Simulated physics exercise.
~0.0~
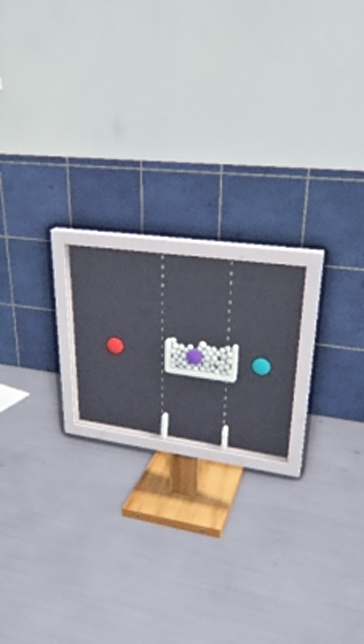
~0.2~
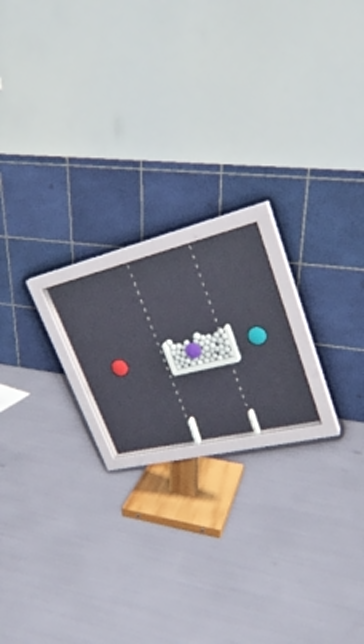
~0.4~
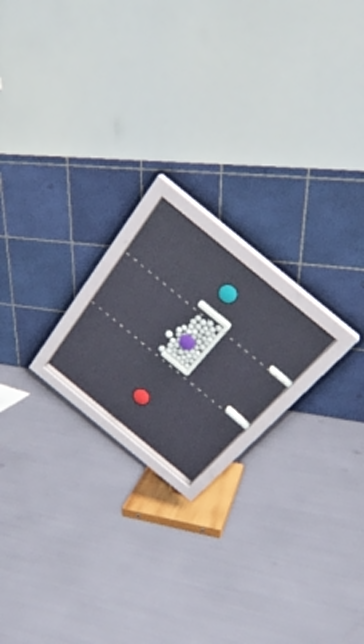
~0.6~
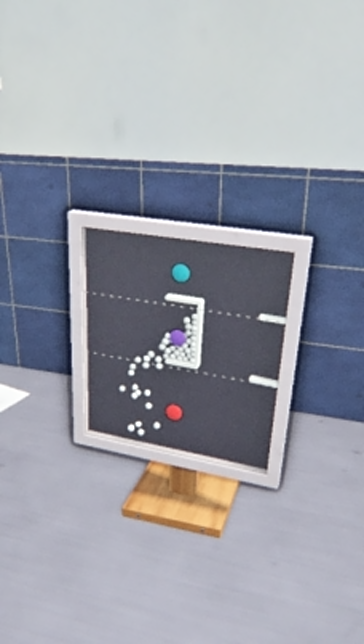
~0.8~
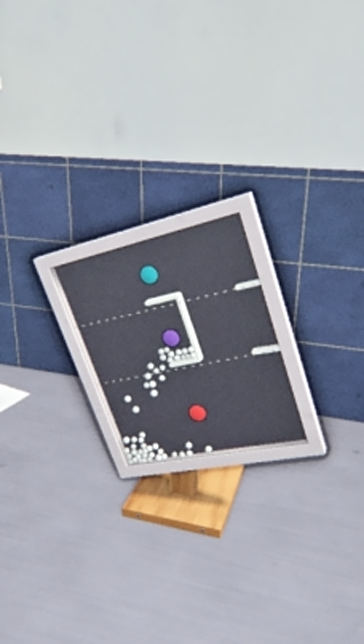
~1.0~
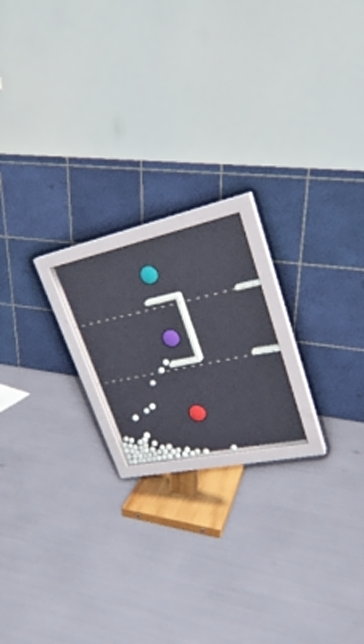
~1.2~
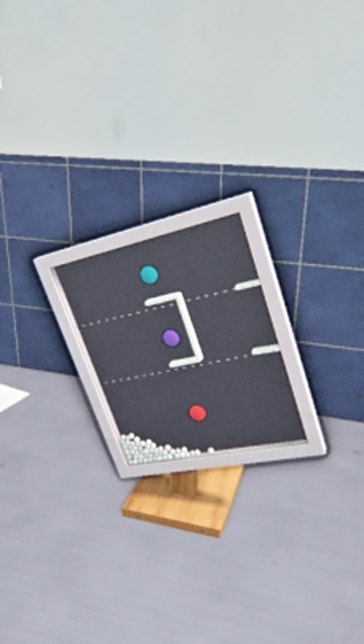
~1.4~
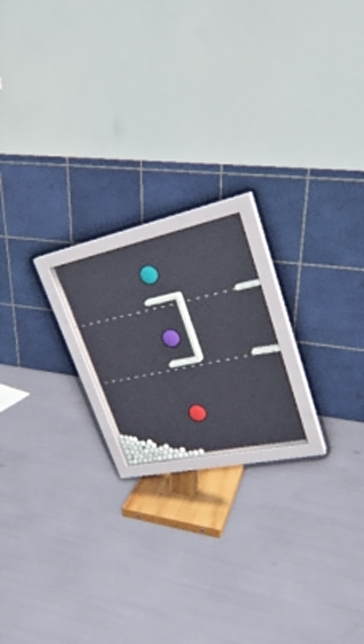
A square, pale-framed case with a dark face stands on a wooden block on a grey surface before a blue tiled wall, seen from the front and slightly above. Dashed lines divide it into three strips, with a red dot at left, a purple one amid white beads in an open-topped tray, and a turquoise one at right. The case turns anticlockwise, tipping the tray sideways. Beads spill past its open side into the red strip, now lowest. The case stops just past a quarter turn while the last beads trickle out. They finally rest heaped in the lower left corner, leaving the tray empty.
